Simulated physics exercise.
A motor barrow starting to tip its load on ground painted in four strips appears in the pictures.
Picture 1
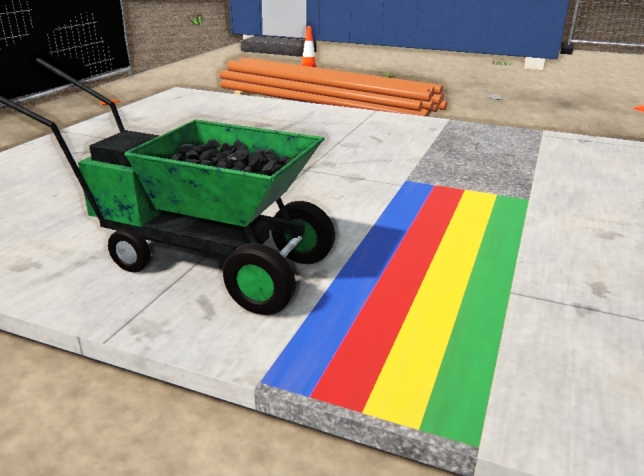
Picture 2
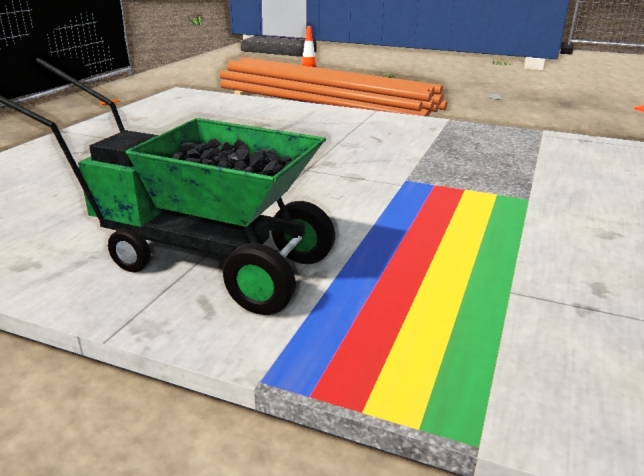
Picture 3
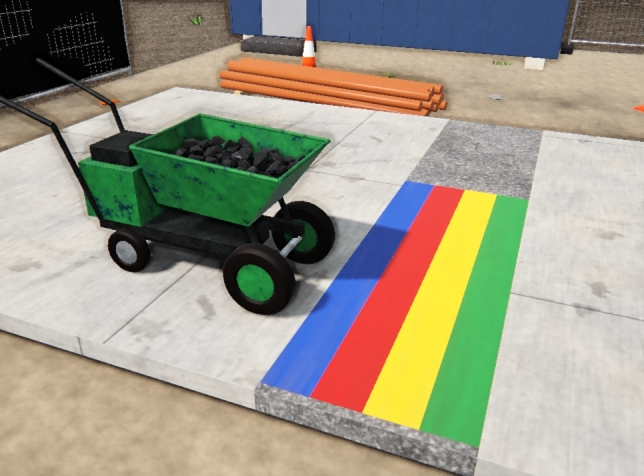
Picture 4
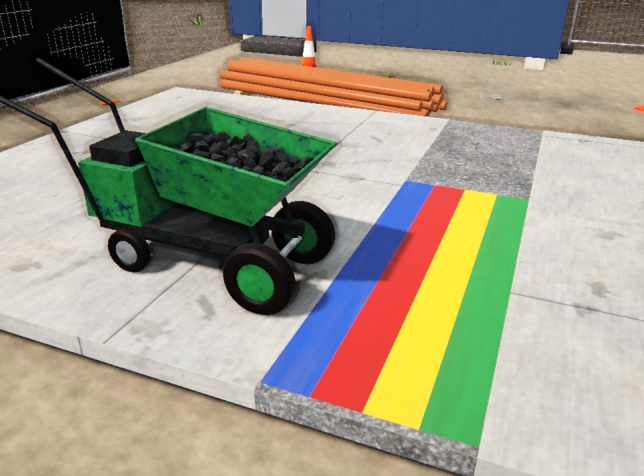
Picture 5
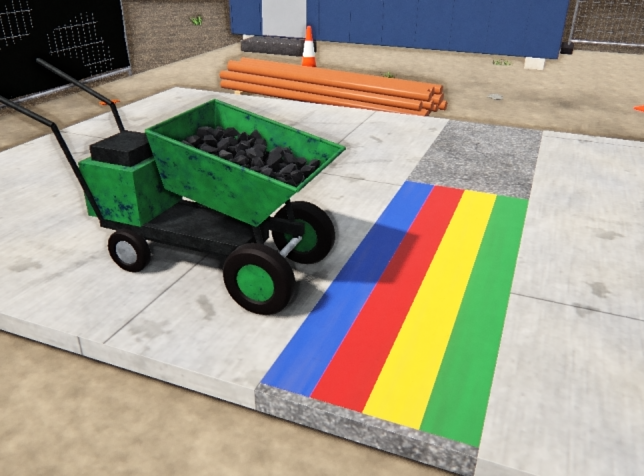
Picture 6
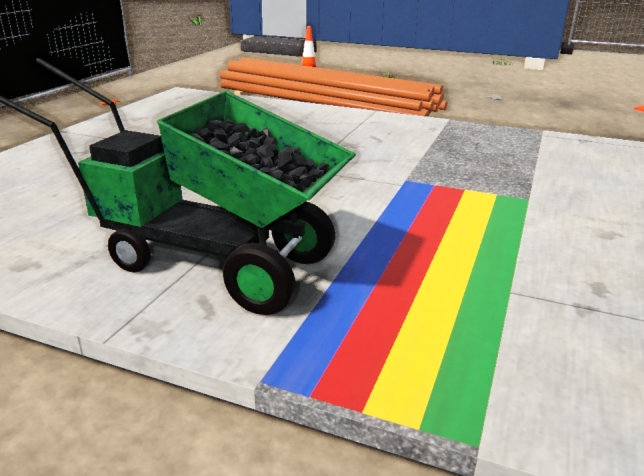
The green skip of a motor barrow, loaded with black coal, sat level at first, then tilted gradually forward to the right, beside ground painted in blue, red, yellow and green strips.
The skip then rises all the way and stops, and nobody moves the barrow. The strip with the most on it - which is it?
That is the yellow strip.
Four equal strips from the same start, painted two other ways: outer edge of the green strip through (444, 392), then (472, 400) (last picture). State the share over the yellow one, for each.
Shares in turn: 30 %; 40 %.
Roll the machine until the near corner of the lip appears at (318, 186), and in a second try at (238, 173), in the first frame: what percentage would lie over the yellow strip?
You'd see around 20 per cent the first time and around 30 per cent the second.
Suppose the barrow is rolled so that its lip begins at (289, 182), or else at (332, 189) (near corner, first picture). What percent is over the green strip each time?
I'd put it at around 30 percent the first time and 40 percent the second.
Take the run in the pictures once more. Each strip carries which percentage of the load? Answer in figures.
I'd say the blue strip has near 0, the red strip near 20, the yellow strip near 40 and the green strip near 20 per cent.
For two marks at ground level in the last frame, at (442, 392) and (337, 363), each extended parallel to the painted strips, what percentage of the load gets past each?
Estimate: 20 % and 90 %, respectively.
Soon, skip tipped steeply; all in the skip.
A while on, skip tipped right over; most in the skip; a small part over the red strip; a small part over the yellow strip; a stray few falling.
Towards the end, skip tipped right over; about a quarter in the skip; about a quarter over the red strip; about a third over the yellow strip; a small part over the green strip; a small part off the paint.
Finally, skip tipped right over; a small part in the skip; a stray few over the blue strip; about a quarter over the red strip; about a third over the yellow strip; about a quarter over the green strip; a small part off the paint.
